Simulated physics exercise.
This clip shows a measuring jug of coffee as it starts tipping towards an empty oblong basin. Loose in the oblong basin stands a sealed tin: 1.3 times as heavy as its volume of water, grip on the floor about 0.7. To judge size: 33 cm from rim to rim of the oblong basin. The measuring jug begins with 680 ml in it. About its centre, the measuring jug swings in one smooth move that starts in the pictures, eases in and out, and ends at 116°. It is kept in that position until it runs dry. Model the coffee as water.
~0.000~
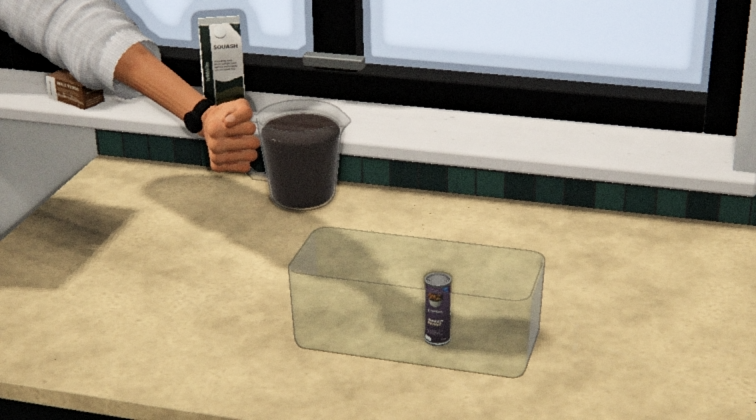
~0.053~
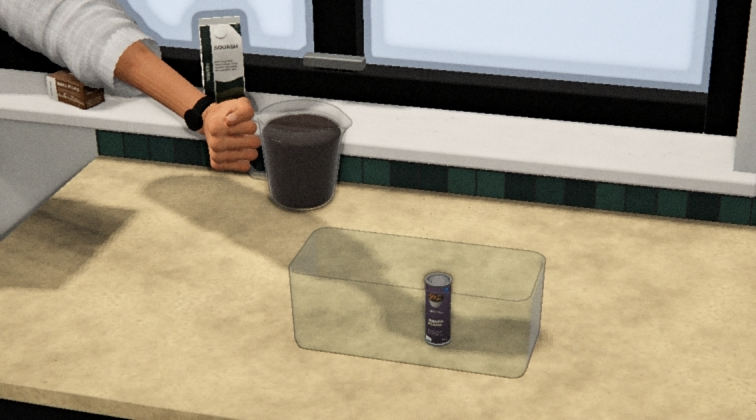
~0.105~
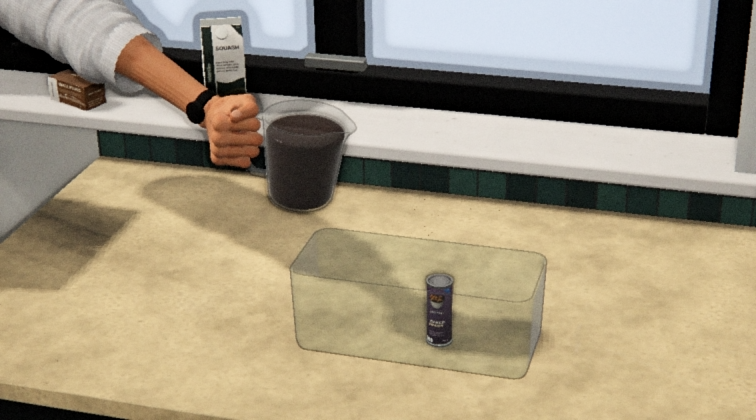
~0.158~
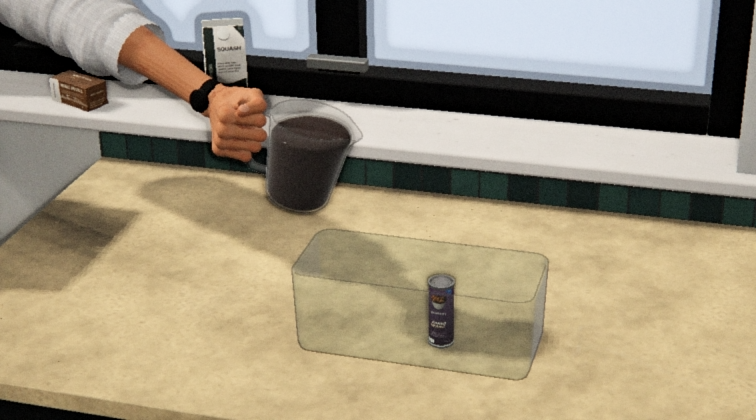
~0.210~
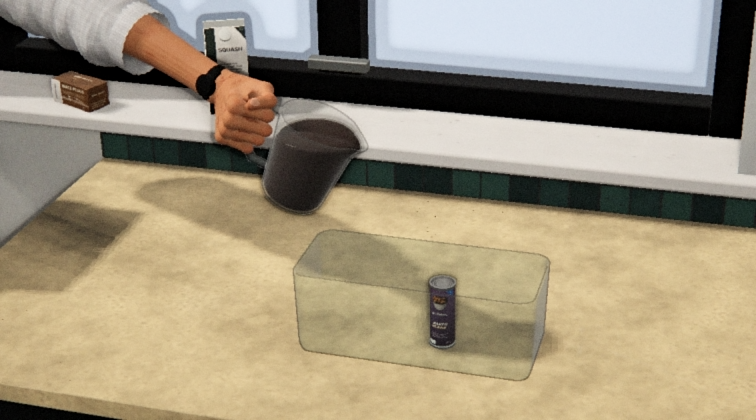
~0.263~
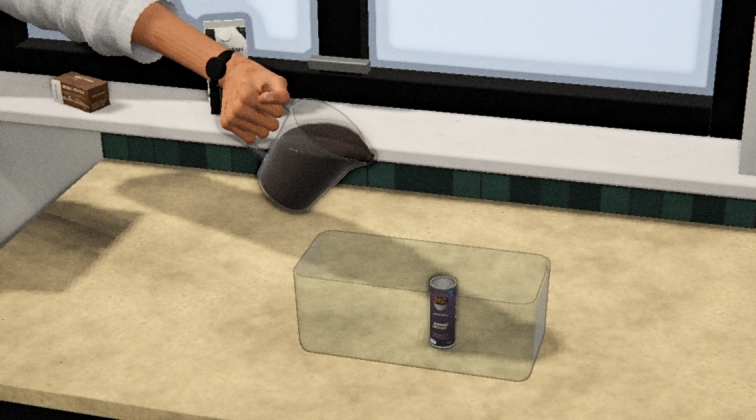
At first, a hand holds a clear jug of dark liquid almost upright above a counter, behind an empty clear oblong basin with a small tin visible there. The hand then tilts the jug steadily to the right, and the dark liquid shifts toward its spout, reaching the pouring edge.
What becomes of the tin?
Looks like it will stay erect.
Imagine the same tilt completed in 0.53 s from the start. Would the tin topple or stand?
Outcome - the tin remains standing.
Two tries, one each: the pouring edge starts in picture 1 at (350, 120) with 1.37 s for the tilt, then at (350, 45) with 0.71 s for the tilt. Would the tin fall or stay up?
Run one: It does not tip. Run two: It tumbles.
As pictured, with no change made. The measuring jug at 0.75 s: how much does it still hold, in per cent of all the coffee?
Roughly 4 per cent.
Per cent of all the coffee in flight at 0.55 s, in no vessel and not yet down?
Roughly 26 percent.
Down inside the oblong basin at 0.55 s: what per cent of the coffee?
Roughly 28 percent of it.
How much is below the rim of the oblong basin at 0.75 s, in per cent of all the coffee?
About 88 per cent.
By 0.55 s the tilt is 102° and 45 per cent is still to pour; the tin stands where it began.
By 0.75 s the tilt is 116° and 4 per cent is still to pour; the tin stands where it began.
By 0.97 s the tilt is 116° and 0 per cent is still to pour; the tin stands where it began.
By 1.21 s the tilt is 116° and 0 per cent is still to pour; the tin stands where it began.
At rest the tin stands where it began.
